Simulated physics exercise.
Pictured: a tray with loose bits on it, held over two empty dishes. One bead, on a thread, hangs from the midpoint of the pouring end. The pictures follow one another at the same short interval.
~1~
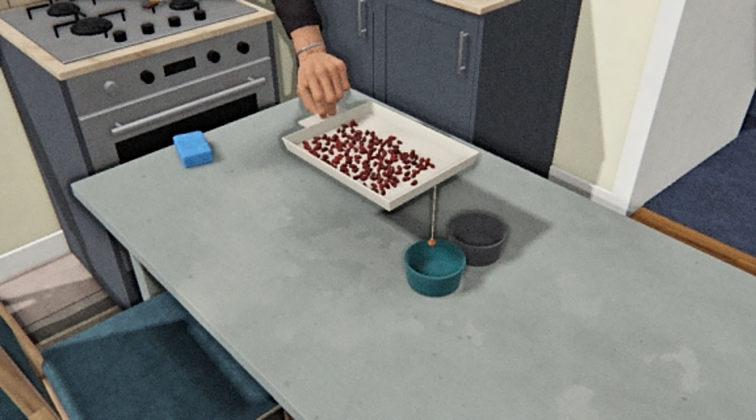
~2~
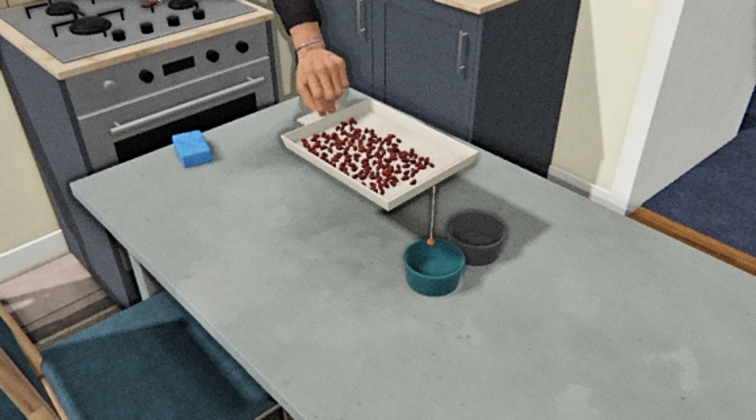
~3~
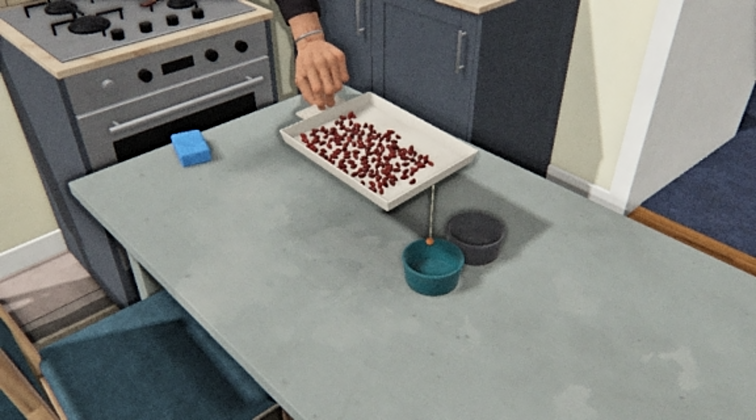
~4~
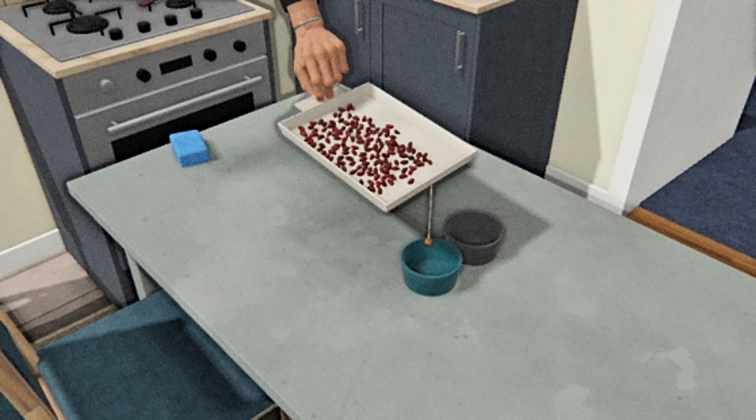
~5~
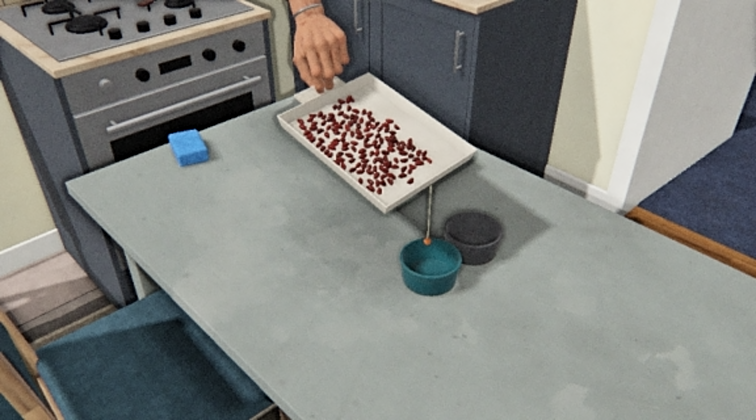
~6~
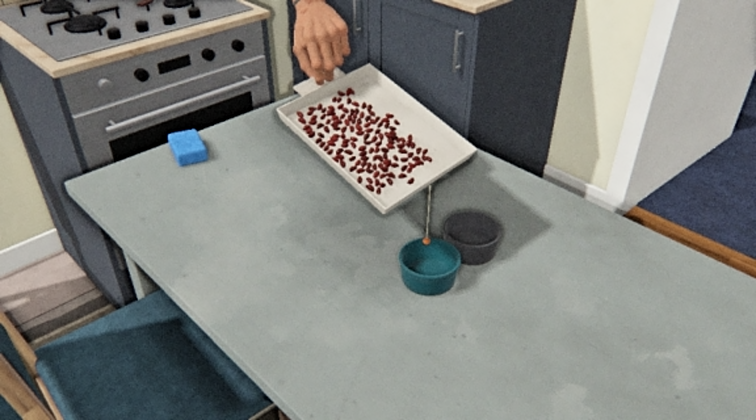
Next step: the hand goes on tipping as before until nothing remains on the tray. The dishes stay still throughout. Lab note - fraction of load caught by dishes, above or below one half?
Below one half.
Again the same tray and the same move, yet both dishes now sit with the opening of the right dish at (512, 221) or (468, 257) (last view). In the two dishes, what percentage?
0 and 60 %.
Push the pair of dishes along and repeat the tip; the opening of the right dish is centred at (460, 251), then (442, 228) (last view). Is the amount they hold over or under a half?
In turn: Most of it; under half.
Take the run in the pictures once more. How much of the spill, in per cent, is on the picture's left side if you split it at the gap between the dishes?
About 70 %.
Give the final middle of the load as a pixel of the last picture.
Around (407, 309), give or take.
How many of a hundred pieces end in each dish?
The left dish has 10 per cent, the right dish has 0.
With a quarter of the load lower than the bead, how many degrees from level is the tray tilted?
110° or so.
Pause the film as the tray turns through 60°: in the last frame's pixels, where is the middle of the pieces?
I'd put it at about (394, 167).
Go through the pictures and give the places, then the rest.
In the first frame, corners of the pouring end at (389, 198) and (474, 152), level; middle of the load at (371, 158), kidney beans; left dish at (457, 281); right dish at (499, 251); bead on its thread at (432, 242).
In the second frame, corners of the pouring end at (389, 198) and (473, 151), level; middle of the load at (370, 157).
In the third frame, corners of the pouring end at (388, 199) and (473, 150), tipped barely, lowest at the left corner; middle of the load at (369, 154).
In the fourth frame, corners of the pouring end at (387, 201) and (472, 150), tipped a little, lowest at the left corner; middle of the load at (368, 150).
In the fifth frame, corners of the pouring end at (386, 203) and (472, 149), tipped a little, lowest at the left corner; middle of the load at (366, 140).
In the sixth frame, corners of the pouring end at (386, 205) and (472, 149), tipped clearly, lowest at the left corner; middle of the load at (367, 136); left dish at (451, 280); right dish at (494, 250).
Soon, tray tipped steeply; all on the tray.
A while on, tray tipped right over; nearly all on the tray; a stray few outside both; a stray few in the air.
Towards the end, tray tipped past a quarter turn; a small part in the left dish; most outside both.
Finally, tray tipped past a quarter turn; a small part in the left dish; none in the right dish; most outside both.
